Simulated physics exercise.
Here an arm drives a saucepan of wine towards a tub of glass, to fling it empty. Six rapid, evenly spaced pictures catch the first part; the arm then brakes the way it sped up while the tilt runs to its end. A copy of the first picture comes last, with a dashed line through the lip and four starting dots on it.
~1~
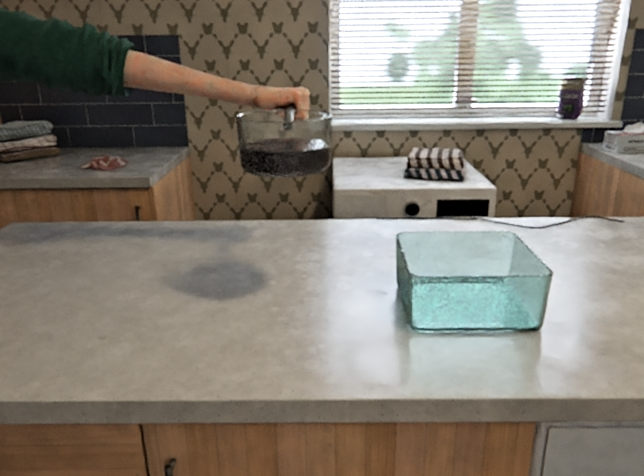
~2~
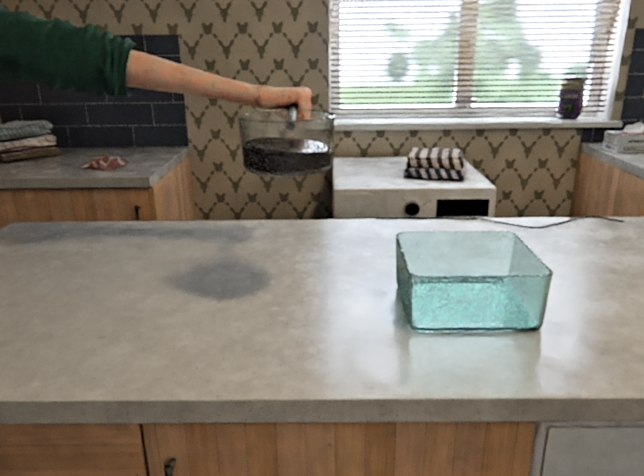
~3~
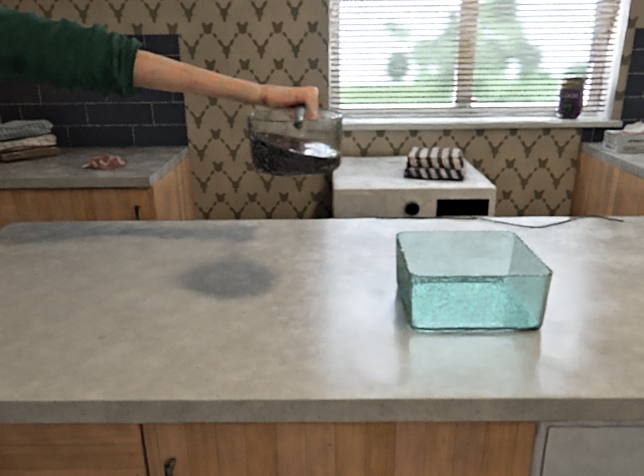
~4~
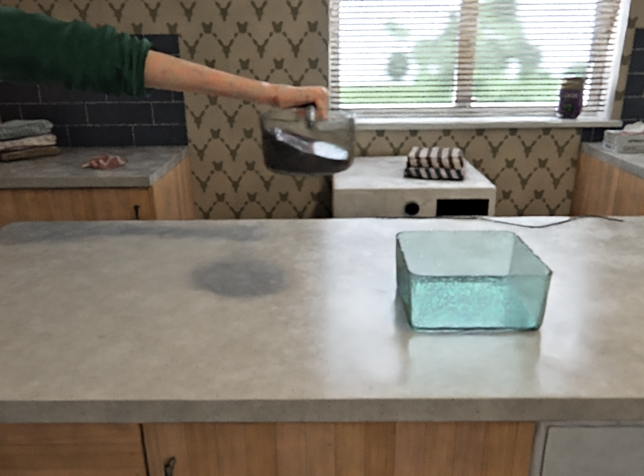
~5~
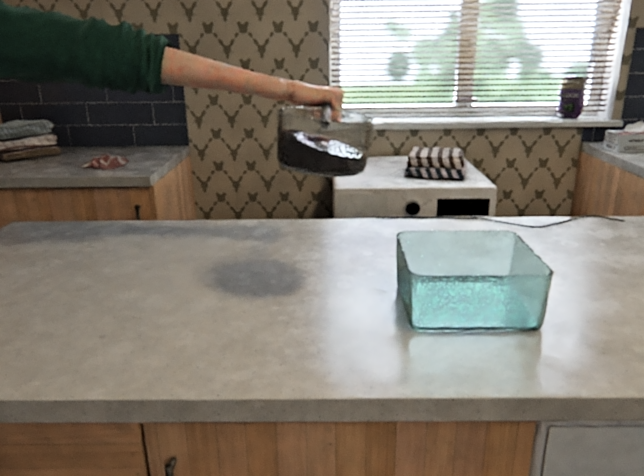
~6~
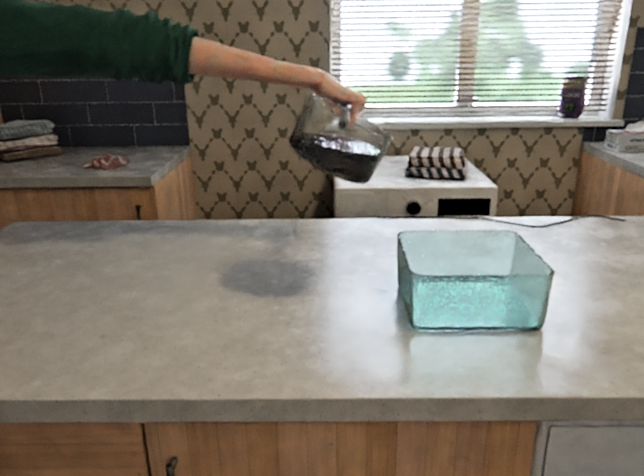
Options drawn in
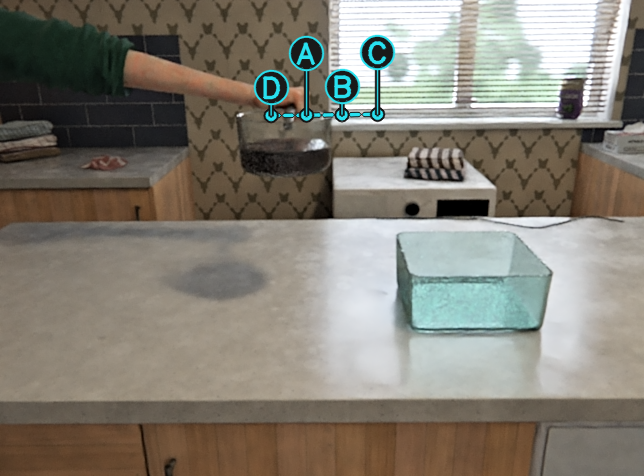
An arm carries a glass pan of dark liquid right above a counter and tilts it.
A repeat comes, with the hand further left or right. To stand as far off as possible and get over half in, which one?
It is A.
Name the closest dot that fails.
D.
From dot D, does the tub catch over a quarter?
Yes.
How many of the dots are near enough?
Three of them.
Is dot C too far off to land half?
No, not at all.
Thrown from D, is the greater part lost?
Yes, it does.
On the marked copy, A at (306, 115); B at (342, 114); C at (377, 114); D at (271, 115).
Choosing A, about 72 % lands in the tub, 11 % falls short and 18 % goes beside or beyond.
Choosing B, about 77 % lands in the tub, 7 % falls short and 17 % goes beside or beyond.
Choosing C, about 77 % lands in the tub, 14 % falls short and 8 % goes beside or beyond.
Choosing D, about 33 % lands in the tub, 61 % falls short and 7 % goes beside or beyond.
